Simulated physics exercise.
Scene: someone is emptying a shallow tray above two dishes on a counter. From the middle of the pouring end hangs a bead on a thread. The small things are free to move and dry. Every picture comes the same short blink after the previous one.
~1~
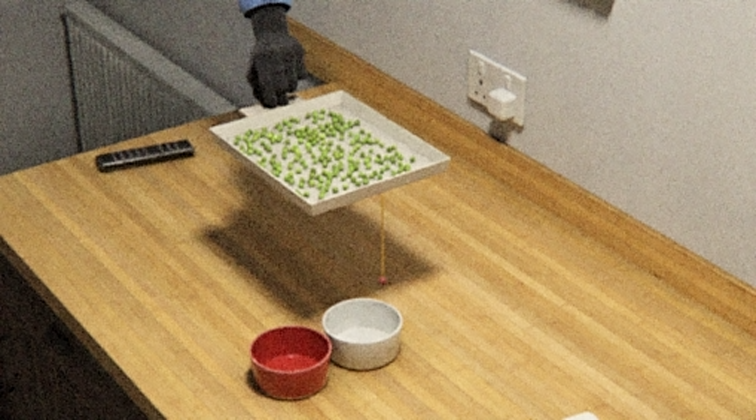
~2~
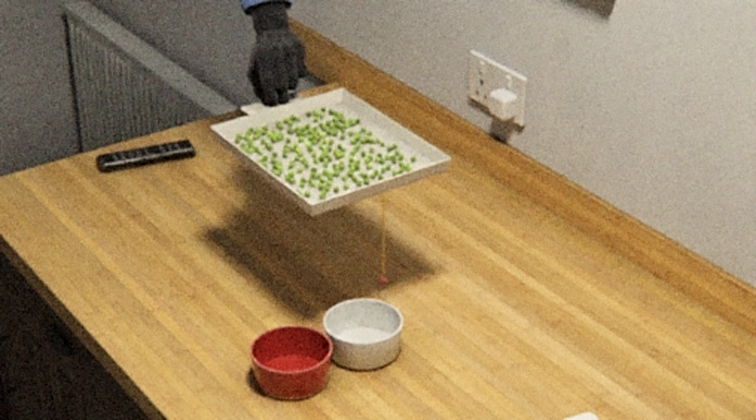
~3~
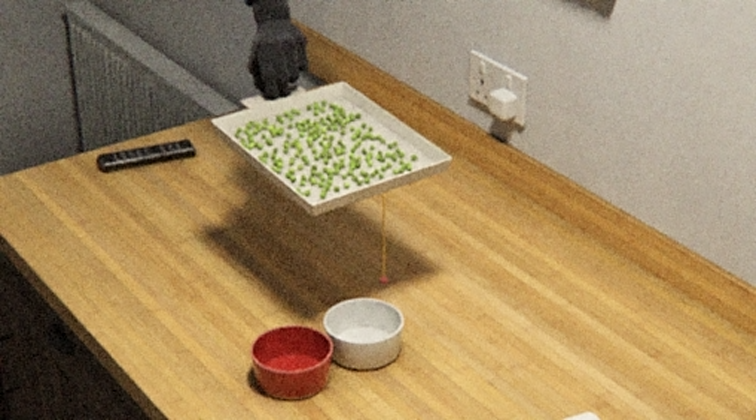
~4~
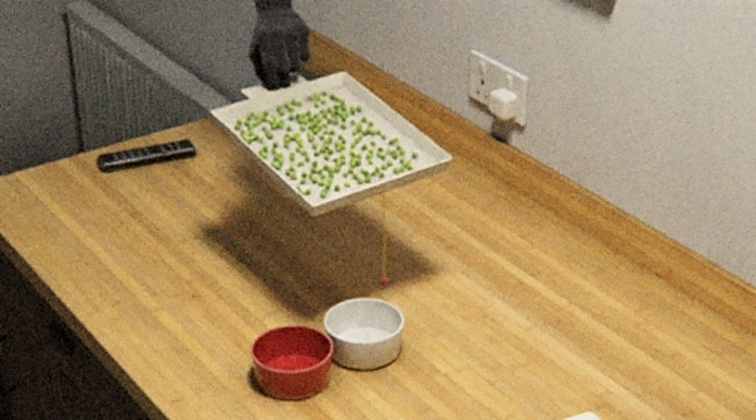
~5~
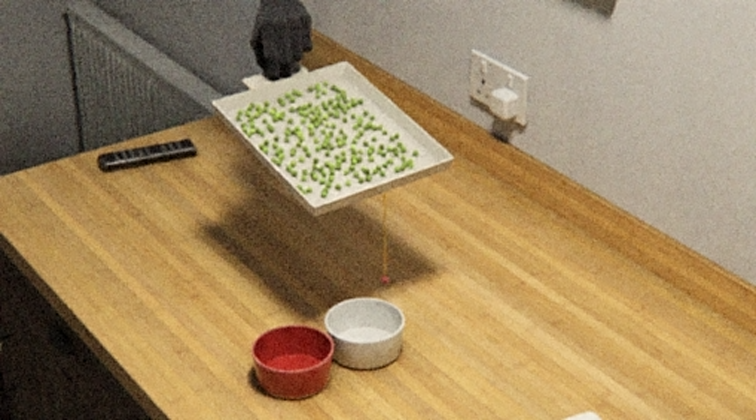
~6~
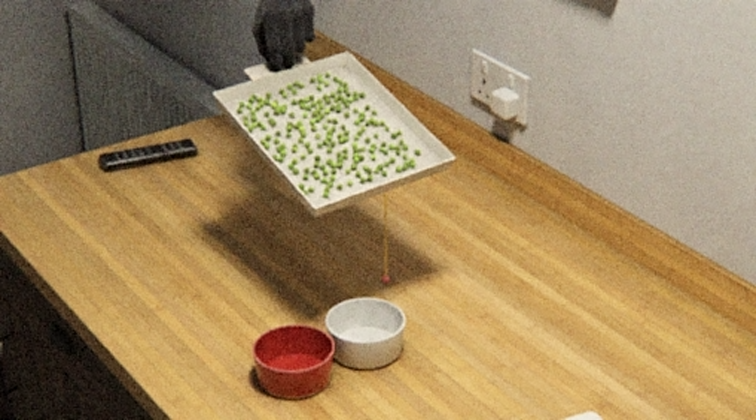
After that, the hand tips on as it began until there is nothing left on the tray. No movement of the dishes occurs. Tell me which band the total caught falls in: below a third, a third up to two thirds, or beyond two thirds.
Most likely the dishes are going to collect a middle share, one to two thirds of the load.
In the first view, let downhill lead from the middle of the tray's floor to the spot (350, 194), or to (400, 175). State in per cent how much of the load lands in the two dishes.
You'd see roughly 80 per cent the first time and 0 per cent the second.
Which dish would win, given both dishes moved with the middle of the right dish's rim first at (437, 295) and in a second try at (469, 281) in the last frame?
With the first placement it's the one to the left, with the second it's the one to the left.
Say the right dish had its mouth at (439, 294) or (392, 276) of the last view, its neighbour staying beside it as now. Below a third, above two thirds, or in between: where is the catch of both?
Earlier place: Above two thirds. Later place: Less than a third.
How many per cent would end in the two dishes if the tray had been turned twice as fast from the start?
Near 50 in a hundred.
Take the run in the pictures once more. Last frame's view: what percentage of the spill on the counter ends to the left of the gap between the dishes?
My estimate is some 10 per cent.
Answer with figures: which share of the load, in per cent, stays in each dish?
Left dish: 0 %, right dish: 50 %.
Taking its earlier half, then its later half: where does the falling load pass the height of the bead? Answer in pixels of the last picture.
For the early half I get (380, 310), and for the late half (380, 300).
Shortly afterwards, tray tipped steeply; all but a few on the tray; only a few in the left dish; only a few outside both; a little in the air.
Next, tray tipped past a quarter turn; near two thirds on the tray; only a few in the left dish; a little in the right dish; only a few outside both; near a third in the air.
Some moments later, tray tipped past a quarter turn; only a few in the left dish; near half in the right dish; near half outside both.
In the end, tray tipped past a quarter turn; only a few in the left dish; near half in the right dish; near half outside both.
